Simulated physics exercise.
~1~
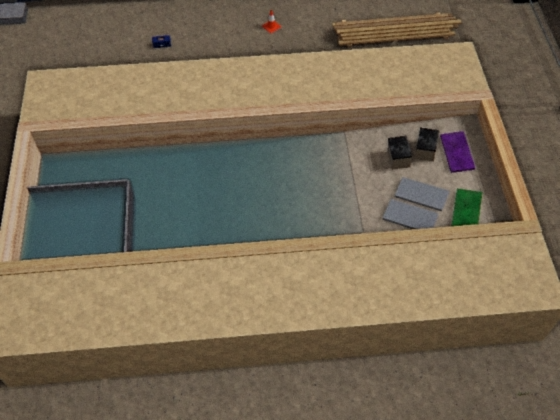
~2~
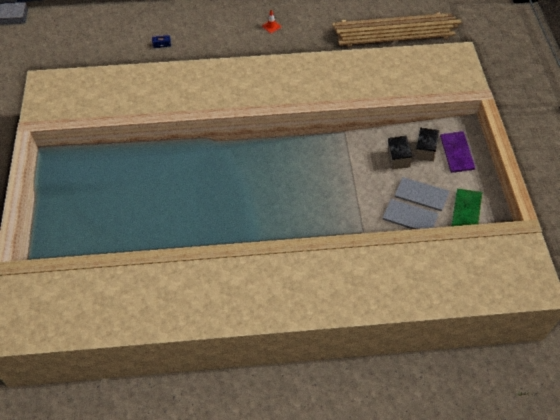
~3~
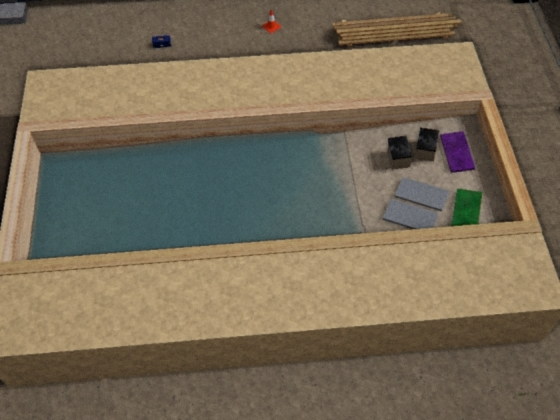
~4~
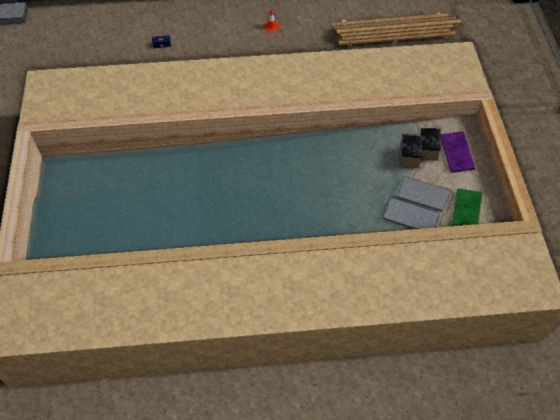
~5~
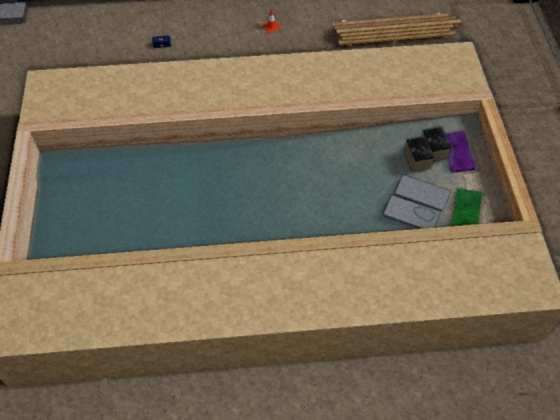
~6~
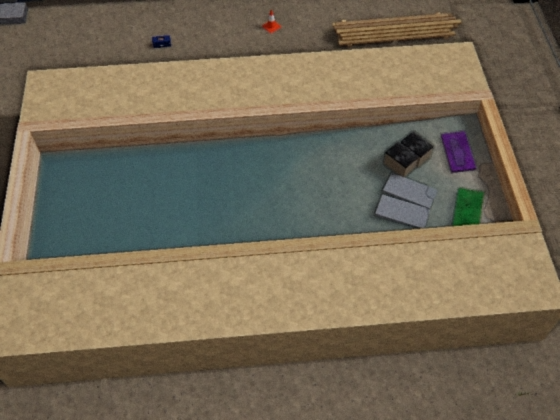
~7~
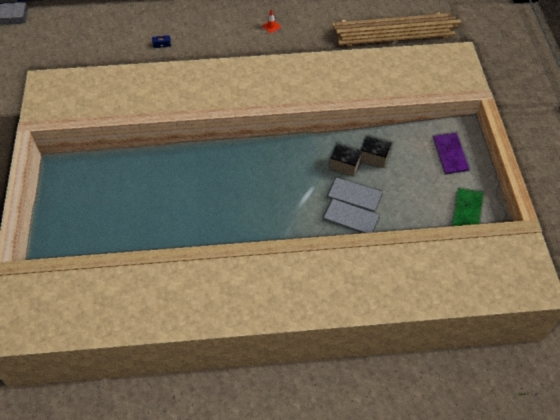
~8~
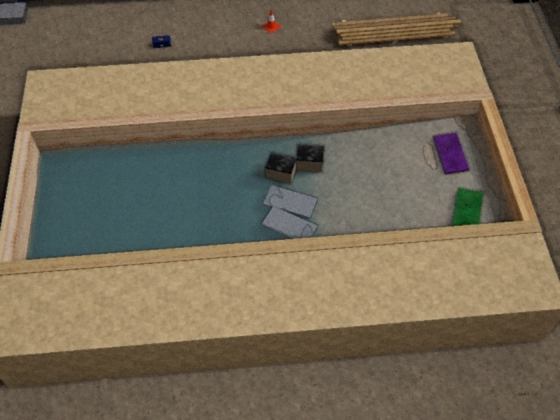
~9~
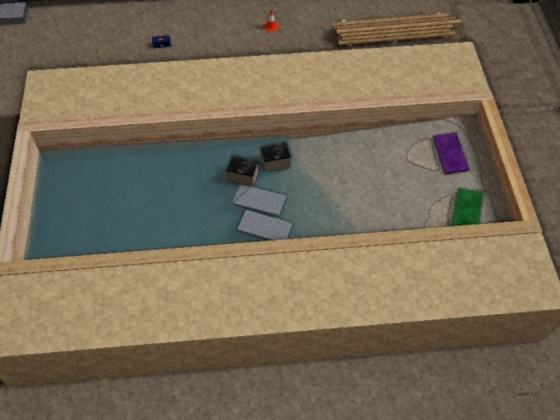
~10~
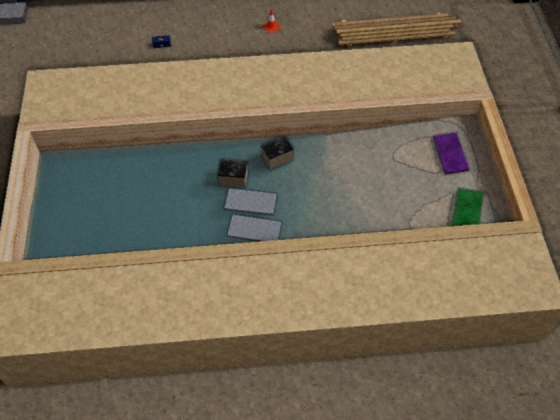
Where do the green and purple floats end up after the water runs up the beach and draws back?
Both floats end up aground near the right end of the beach, barely shifted from where they started.
